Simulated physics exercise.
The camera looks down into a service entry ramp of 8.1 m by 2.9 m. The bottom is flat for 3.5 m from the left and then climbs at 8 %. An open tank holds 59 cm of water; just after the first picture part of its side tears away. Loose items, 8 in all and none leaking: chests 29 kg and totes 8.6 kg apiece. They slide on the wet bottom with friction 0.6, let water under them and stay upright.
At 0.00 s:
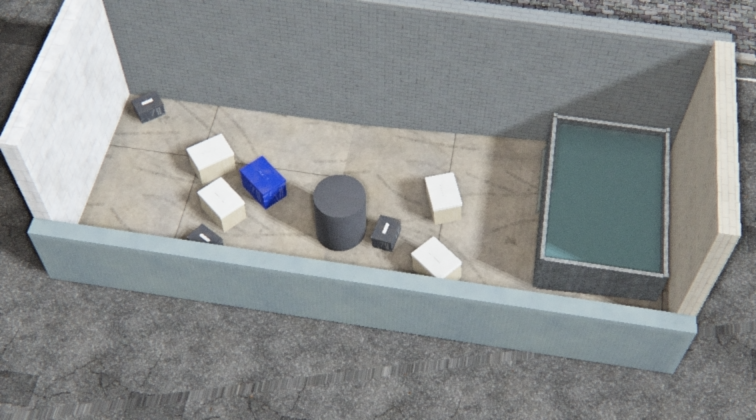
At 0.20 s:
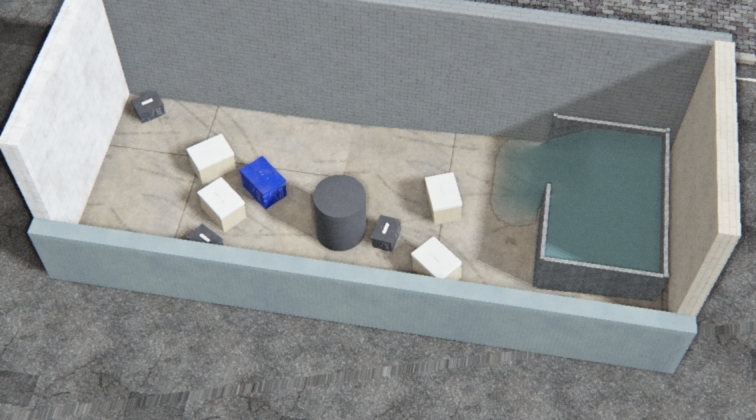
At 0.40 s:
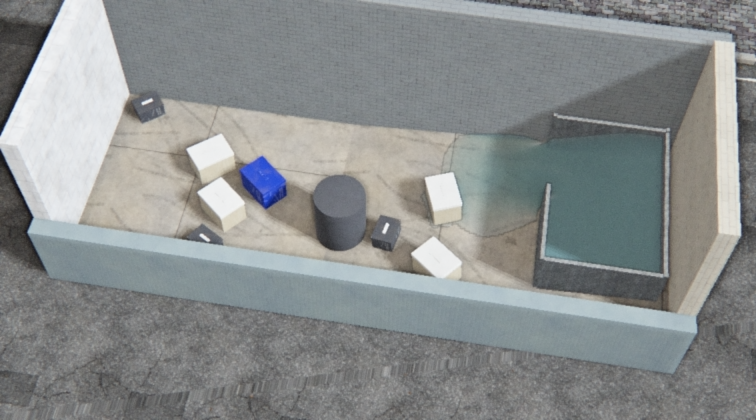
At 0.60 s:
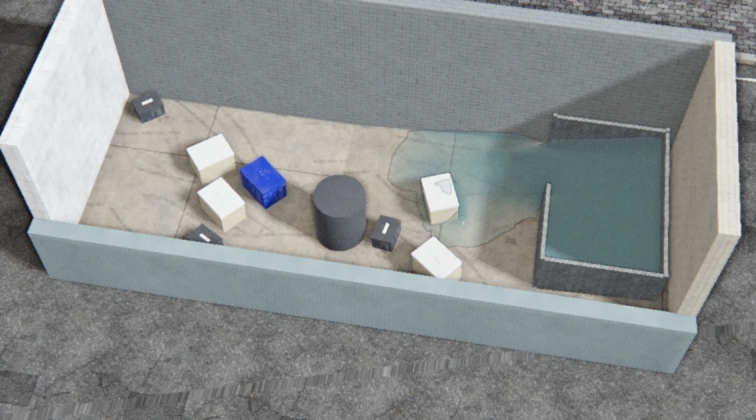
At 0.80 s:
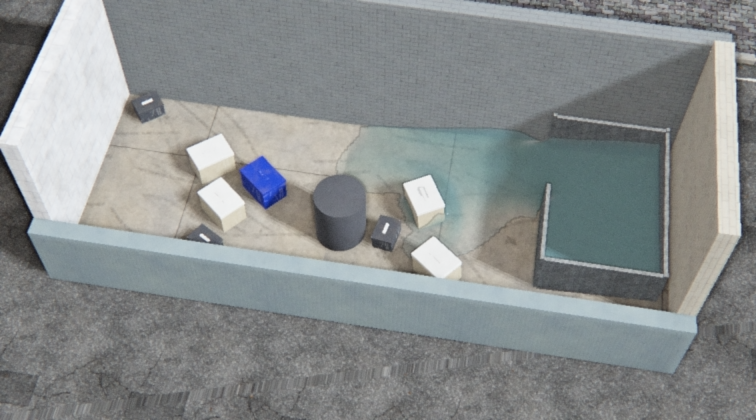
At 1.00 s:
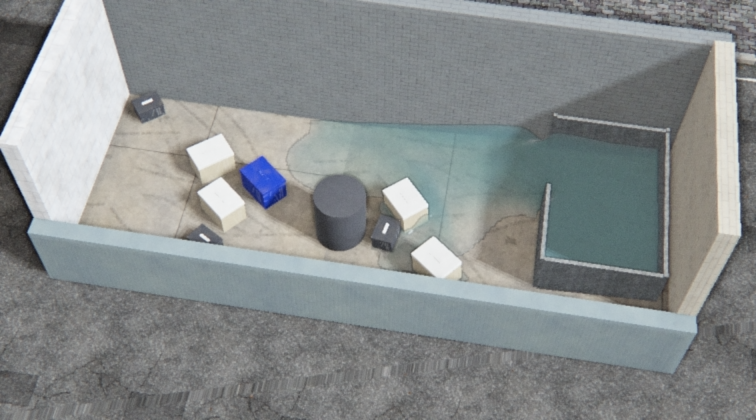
Water pours from the tank's open side and spreads left, pushing one white box along.
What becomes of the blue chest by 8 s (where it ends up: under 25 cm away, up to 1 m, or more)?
The blue chest moves a short way.
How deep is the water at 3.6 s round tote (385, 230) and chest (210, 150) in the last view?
About 2 and 15 cm.
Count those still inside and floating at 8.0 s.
6 of them.
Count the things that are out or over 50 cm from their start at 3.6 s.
3 of them.
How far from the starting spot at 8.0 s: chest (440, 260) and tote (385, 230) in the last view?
In turn: 10 cm, 20 cm.
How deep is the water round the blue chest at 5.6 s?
About 14 cm.
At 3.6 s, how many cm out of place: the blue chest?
Roughly 80 cm by then.
After 1.6 s the blue chest is near (263, 175), 0.0 m from its start, aground; 0 afloat.
After 3.6 s the blue chest is near (223, 203), 0.7 m from its start, aground; 2 afloat.
After 5.6 s the blue chest is near (263, 172), 0.0 m from its start, aground; 3 afloat.
After 8.0 s the blue chest is near (281, 156), 0.4 m from its start, afloat; 6 afloat.
